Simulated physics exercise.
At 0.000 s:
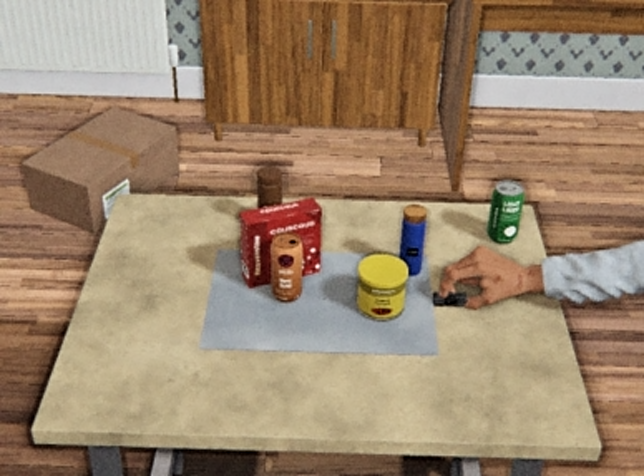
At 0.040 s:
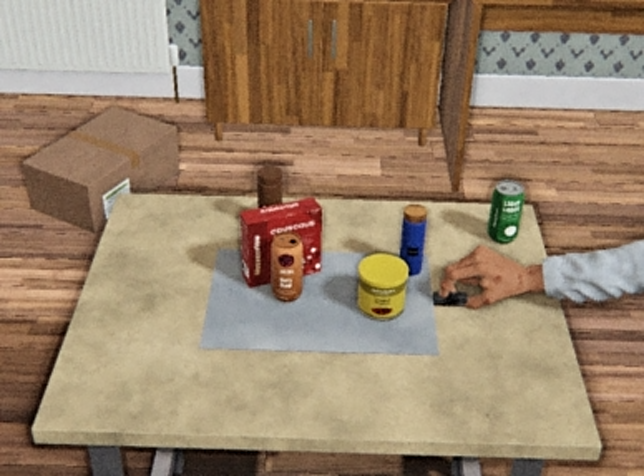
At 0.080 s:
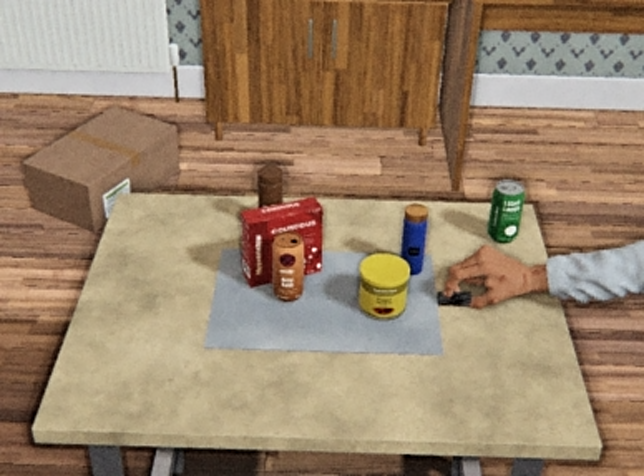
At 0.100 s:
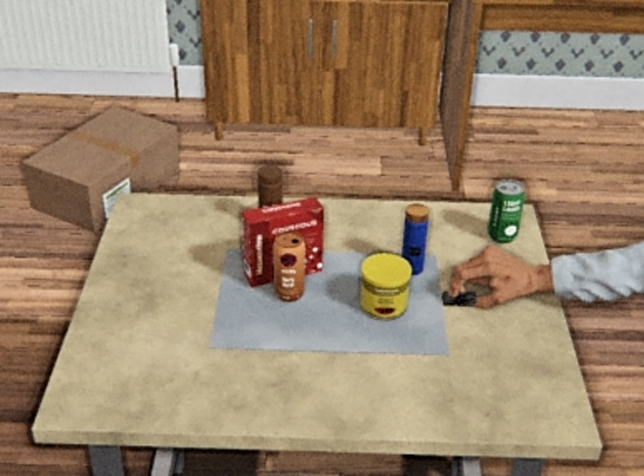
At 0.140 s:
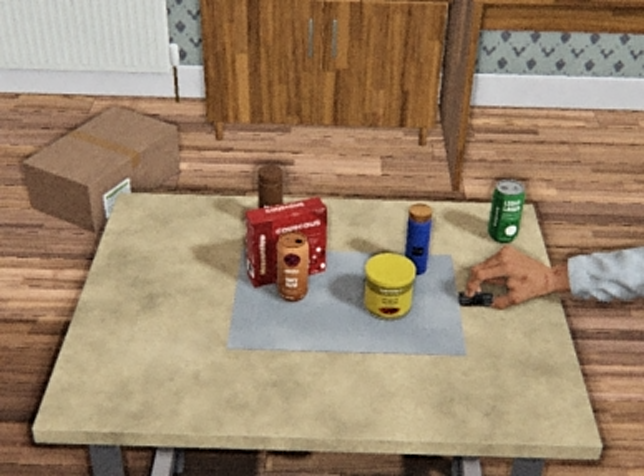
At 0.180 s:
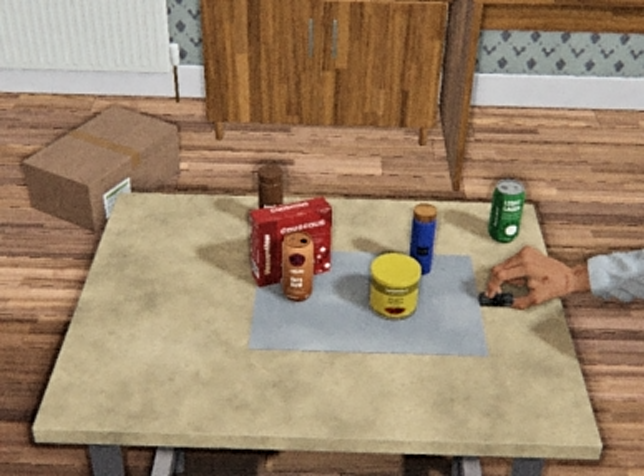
In the video, a hand gripping the edge of a blue-grey mat draws it a short way right across a table; the orange can, yellow tin, red packet and blue shaker shift slightly right, while the green can stays still.
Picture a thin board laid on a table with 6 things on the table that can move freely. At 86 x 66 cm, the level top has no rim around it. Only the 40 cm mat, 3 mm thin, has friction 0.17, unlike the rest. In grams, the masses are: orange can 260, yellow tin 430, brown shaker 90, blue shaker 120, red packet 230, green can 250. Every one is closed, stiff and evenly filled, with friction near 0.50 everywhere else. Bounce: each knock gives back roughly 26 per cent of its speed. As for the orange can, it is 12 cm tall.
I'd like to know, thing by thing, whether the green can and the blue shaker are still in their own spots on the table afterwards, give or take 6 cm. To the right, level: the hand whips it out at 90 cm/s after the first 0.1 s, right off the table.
As I see it, green can: In place; blue shaker: Out of place.
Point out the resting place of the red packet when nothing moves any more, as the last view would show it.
You'll see it about at (350, 246) in the last picture.
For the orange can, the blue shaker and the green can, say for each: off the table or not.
At the end the orange can remains on its base, the blue shaker leaves its base and the green can remains on its base.
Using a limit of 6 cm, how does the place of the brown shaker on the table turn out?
In the end the brown shaker remains stationary.
By 0.38 s, 26 cm of pull; blue shaker 10 cm from its spot near (467, 241); orange can tilted 3°; yellow tin 11 cm from its spot.
By 0.68 s, 53 cm of pull; yellow tin and blue shaker now off the table; orange can tilted 12°; red packet 12 cm from its spot.
By 0.88 s, 71 cm of pull; orange can tilted 5°; red packet 12 cm from its spot.
By 1.08 s, 81 cm of pull; red packet 12 cm from its spot; orange can 11 cm from its spot.
When it is over (1.8 s), off the table, yellow tin and blue shaker; not toppled but over 6 cm from the start, orange can and red packet; the other 2 within 6 cm of the start. End places, in pixels of the last picture, green can near (506, 212).
